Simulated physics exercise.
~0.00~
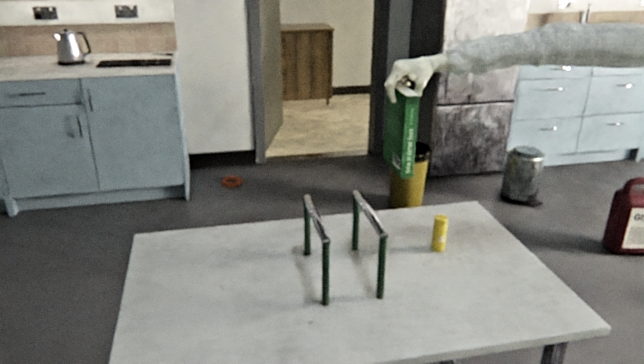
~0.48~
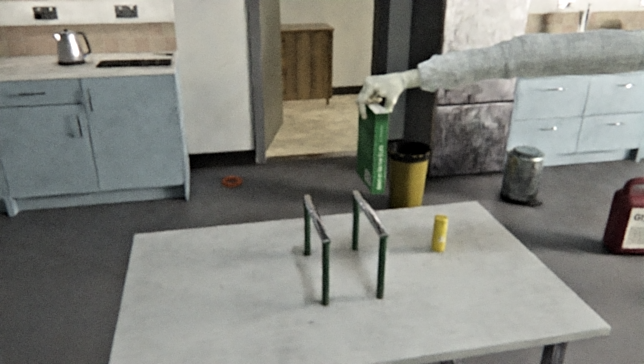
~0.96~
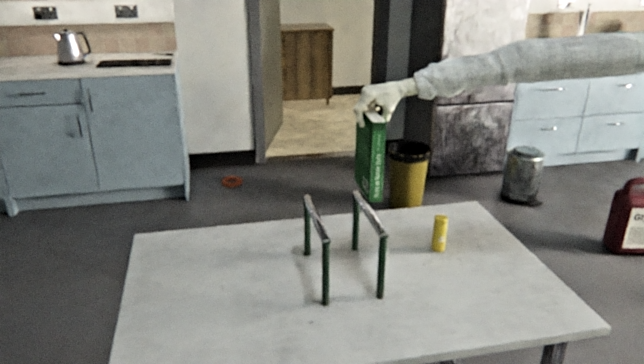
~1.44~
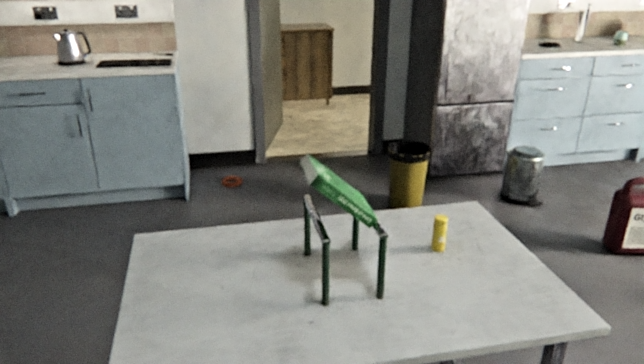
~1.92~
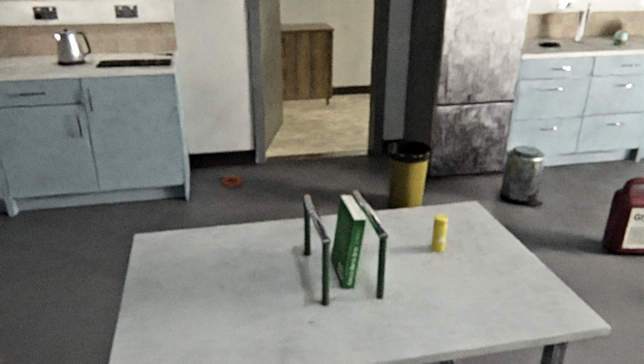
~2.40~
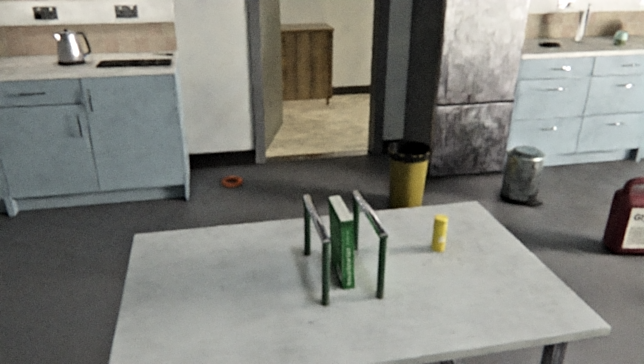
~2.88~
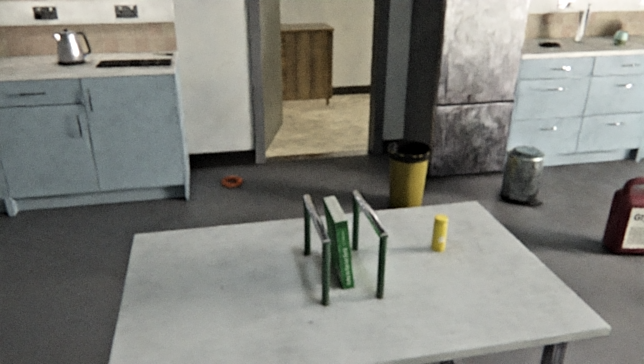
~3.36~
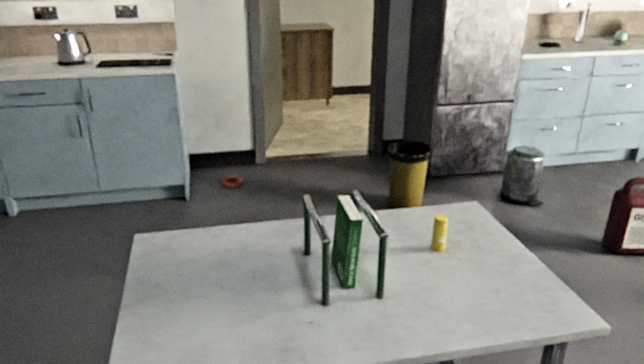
A green book released by a hand tips, drops between two supports and stands on the table.
